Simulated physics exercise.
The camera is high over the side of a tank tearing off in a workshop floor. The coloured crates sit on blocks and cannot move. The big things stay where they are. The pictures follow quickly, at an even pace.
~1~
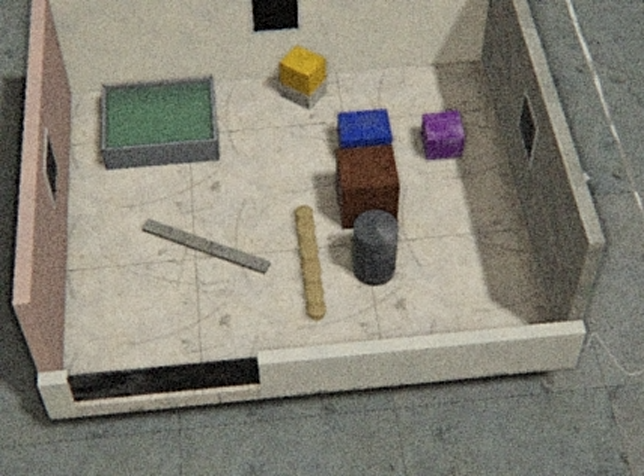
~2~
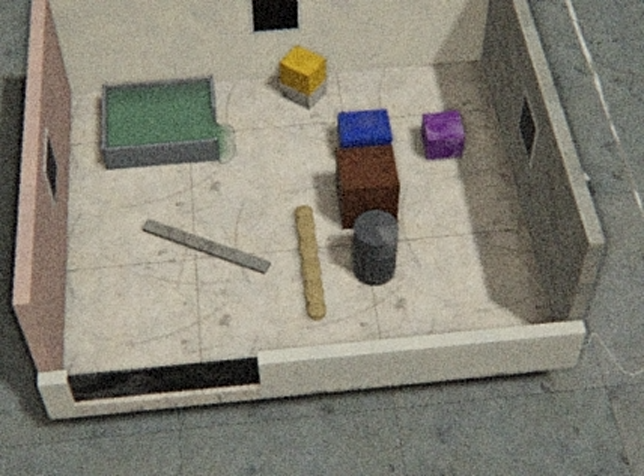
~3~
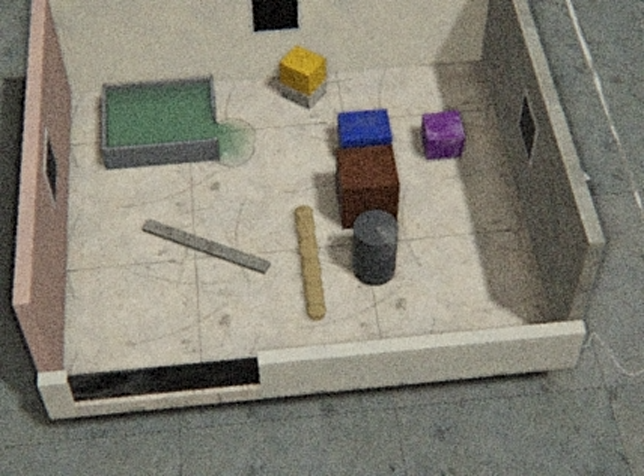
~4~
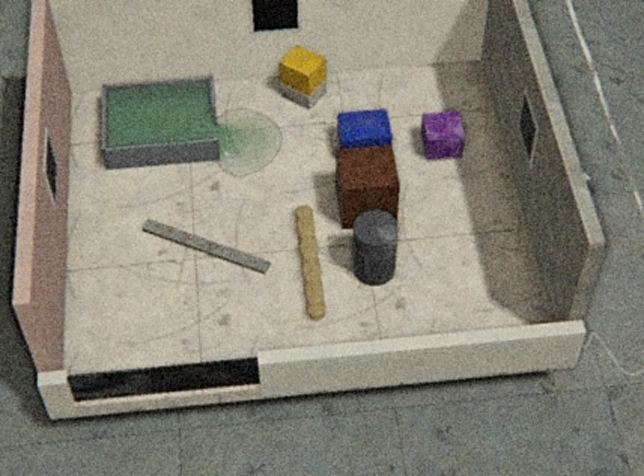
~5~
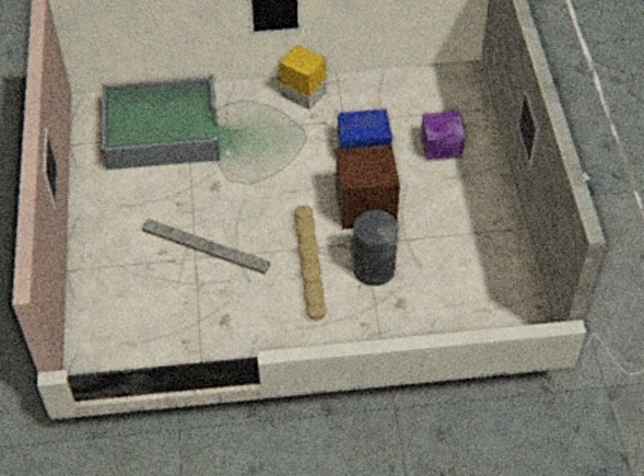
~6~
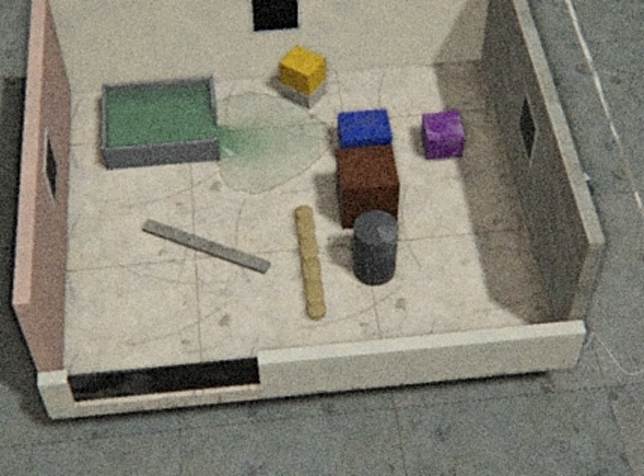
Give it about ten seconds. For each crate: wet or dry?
One by one: The purple crate is soaked; the yellow crate keeps dry; the blue crate is soaked.
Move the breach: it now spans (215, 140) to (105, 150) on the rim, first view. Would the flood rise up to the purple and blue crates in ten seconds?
Purple is safe; blue stays dry.
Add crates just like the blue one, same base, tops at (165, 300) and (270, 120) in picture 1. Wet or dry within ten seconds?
In that order: Is safe, is wetted.
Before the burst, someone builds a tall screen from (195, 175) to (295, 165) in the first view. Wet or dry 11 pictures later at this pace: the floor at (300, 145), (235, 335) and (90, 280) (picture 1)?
One after the other: Covered, not flooded, clear.
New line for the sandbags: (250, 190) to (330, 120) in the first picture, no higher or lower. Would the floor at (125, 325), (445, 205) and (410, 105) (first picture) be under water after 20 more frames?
As listed: Clear, no water, awash.
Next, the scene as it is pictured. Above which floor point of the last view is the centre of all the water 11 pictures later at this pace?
I would point to (223, 138).
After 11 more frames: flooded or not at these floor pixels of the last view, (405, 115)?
Answer: Wet.
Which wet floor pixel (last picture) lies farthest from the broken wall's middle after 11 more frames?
Around (462, 109).
A moment on, water covers 15 % of the floor; the purple crate not reached, the yellow crate water round its plinth, the blue crate water round its plinth.
Next, water covers 20 % of the floor; the purple crate water round its plinth, the yellow crate water round its plinth, the blue crate water round its plinth.
Then, water covers 35 % of the floor; the purple crate water round its plinth, the yellow crate water round its plinth, the blue crate water round its plinth.
Later, water covers 45 % of the floor; the purple crate water round its plinth, the yellow crate water round its plinth, the blue crate water round its plinth.
In the end, water covers 65 % of the floor; the purple crate was topped, the yellow crate stayed above the water, the blue crate was topped.
